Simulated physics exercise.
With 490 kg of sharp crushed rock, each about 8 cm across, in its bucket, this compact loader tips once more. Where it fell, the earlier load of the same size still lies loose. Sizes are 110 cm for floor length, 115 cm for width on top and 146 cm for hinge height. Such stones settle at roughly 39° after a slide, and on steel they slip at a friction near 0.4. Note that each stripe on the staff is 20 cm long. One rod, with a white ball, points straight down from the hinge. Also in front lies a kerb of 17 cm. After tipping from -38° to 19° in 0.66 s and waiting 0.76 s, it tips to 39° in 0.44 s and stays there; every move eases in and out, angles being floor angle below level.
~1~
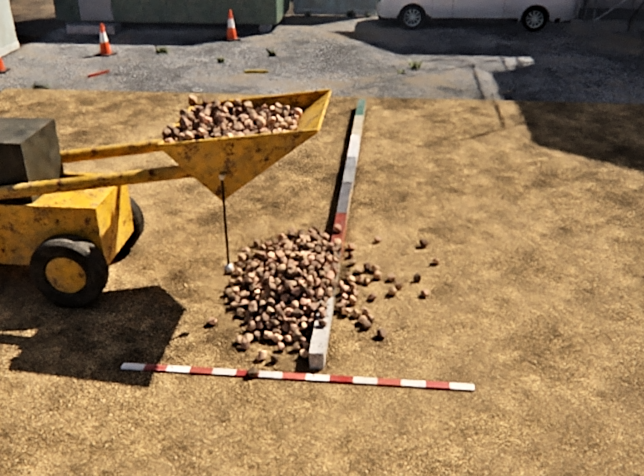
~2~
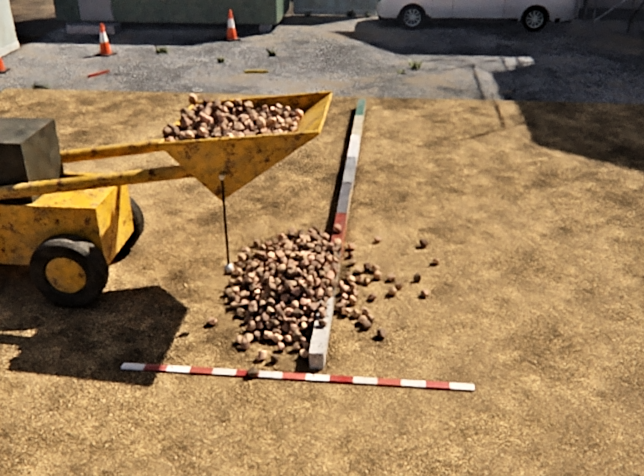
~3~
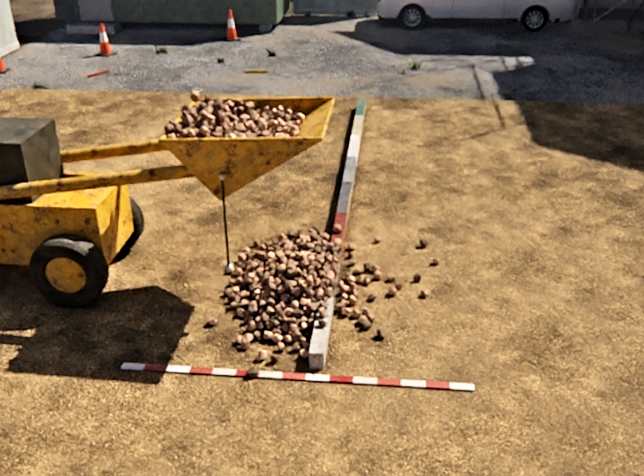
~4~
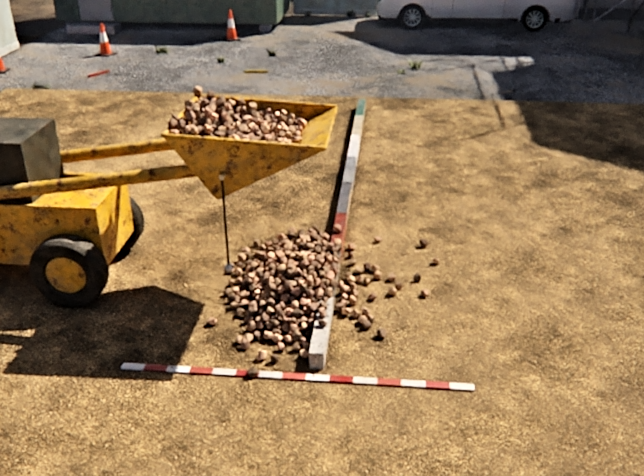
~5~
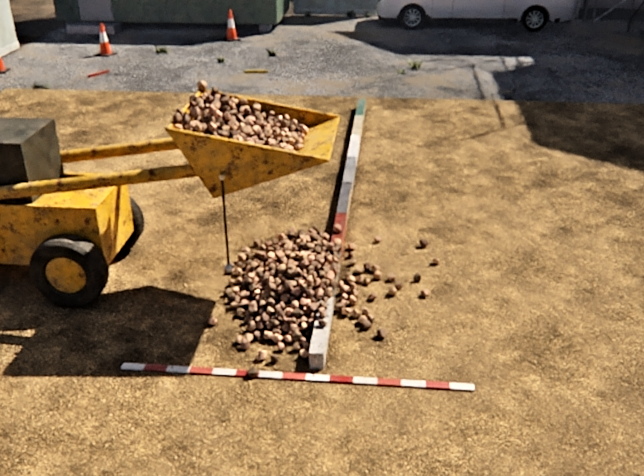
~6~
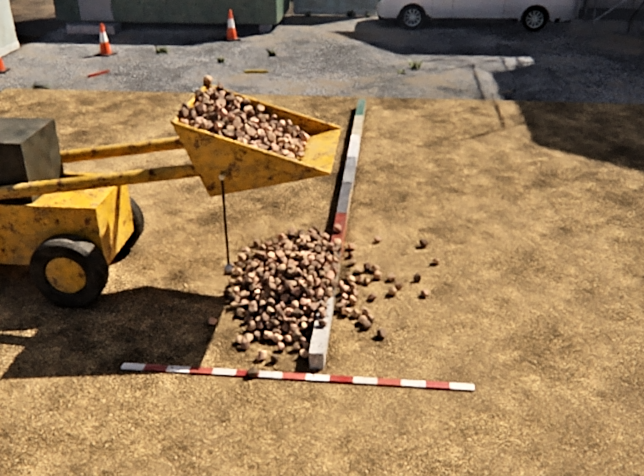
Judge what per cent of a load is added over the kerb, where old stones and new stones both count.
The amount added is about 88 per cent of a load.
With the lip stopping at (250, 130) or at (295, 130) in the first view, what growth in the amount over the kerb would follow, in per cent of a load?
First place: Roughly 5 %; second place: Roughly 60 %.
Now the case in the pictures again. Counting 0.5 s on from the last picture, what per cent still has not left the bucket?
Some 100 %, roughly, is held.
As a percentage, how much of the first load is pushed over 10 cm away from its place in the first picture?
About 0 per cent.
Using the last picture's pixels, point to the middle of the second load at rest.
Centre at roughly (363, 278).
Then, 0.2 s after the last picture the floor is at 11°; in per cent of one load, 100 in the bucket, 94 on this side of the kerb, 6 over the kerb; the foremost stones are at (409, 281).
Then, 0.5 s after the last picture the floor is at 19°; in per cent of one load, 100 in the bucket, 94 on this side of the kerb, 6 over the kerb; the foremost stones are at (409, 281).
Then, 2.0 s after the last picture the floor is at 39°; in per cent of one load, 20 in the bucket, 122 on this side of the kerb, 58 over the kerb; the foremost stones are at (447, 306).
Then, 4.8 s after the last picture the floor is at 39°; in per cent of one load, 0 in the bucket, 106 on this side of the kerb, 94 over the kerb; the foremost stones are at (459, 310). Net gain over the kerb, 88.
